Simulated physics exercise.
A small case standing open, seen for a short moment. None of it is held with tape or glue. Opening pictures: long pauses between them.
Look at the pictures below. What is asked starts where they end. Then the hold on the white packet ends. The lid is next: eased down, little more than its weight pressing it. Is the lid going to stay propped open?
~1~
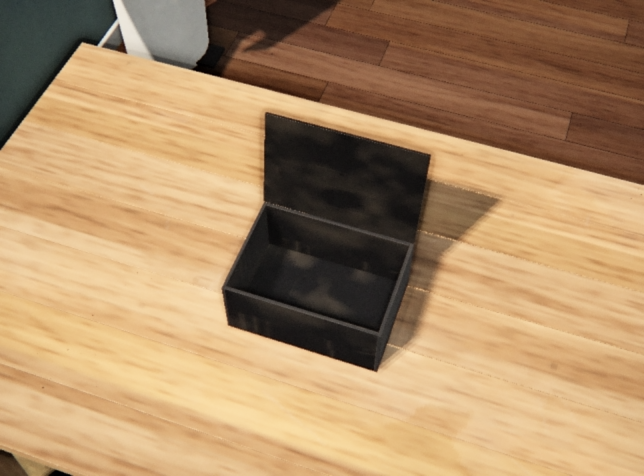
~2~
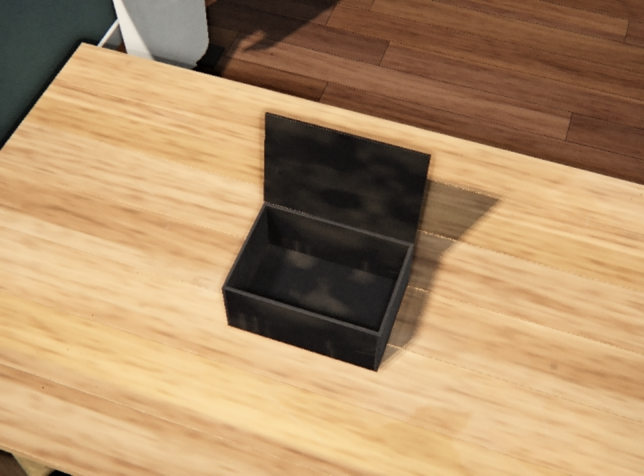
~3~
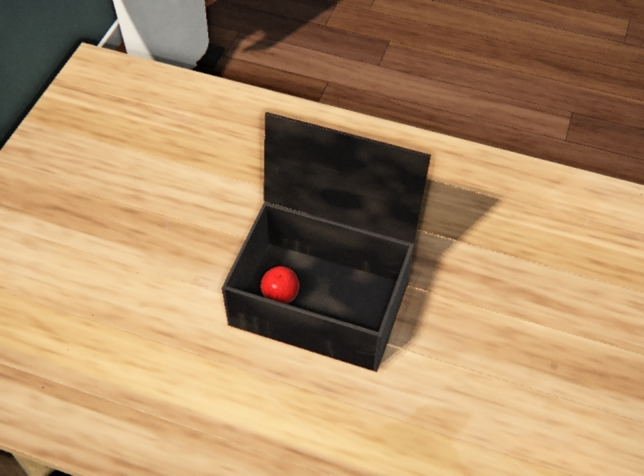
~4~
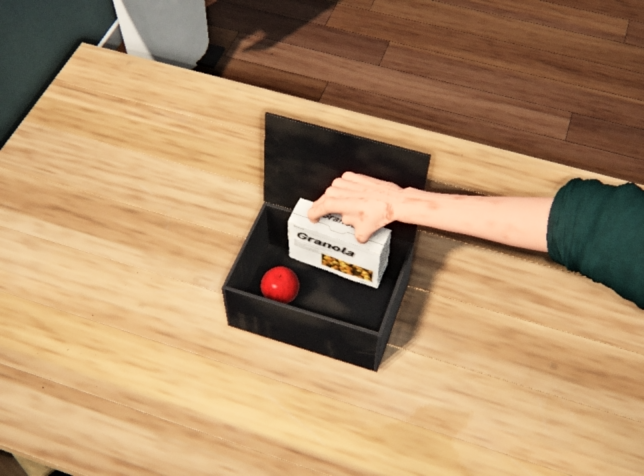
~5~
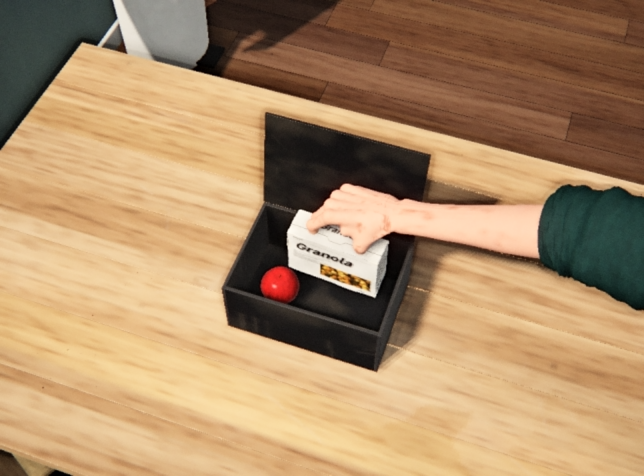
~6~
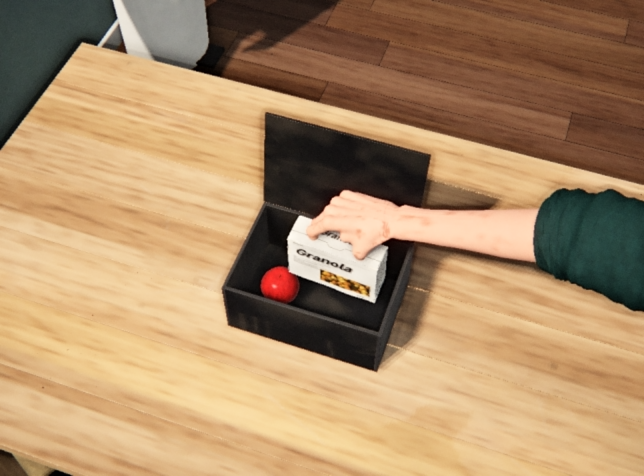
No, it closes.
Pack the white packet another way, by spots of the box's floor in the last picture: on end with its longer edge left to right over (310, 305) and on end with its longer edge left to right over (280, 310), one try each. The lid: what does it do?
On the first go the lid settles shut, and on the second go it remains open a bit.
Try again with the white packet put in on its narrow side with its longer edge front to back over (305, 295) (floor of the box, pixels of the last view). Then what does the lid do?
Result: Lid drops fully.
Then, 0.60 s on from there, white packet shifted a little near (334, 273); red apple shifted a little.
Then, 1.60 s on from there, lid 57° above the rim; white packet shifted a little near (336, 272); red apple shifted a little.
Then, 1.90 s on from there, lid 14° above the rim; white packet shifted a little near (336, 272); red apple shifted a little.
In the end, lid shut; moved from the start, white packet; red apple unmoved. At the end, from the last picture's camera, white packet near (336, 272).
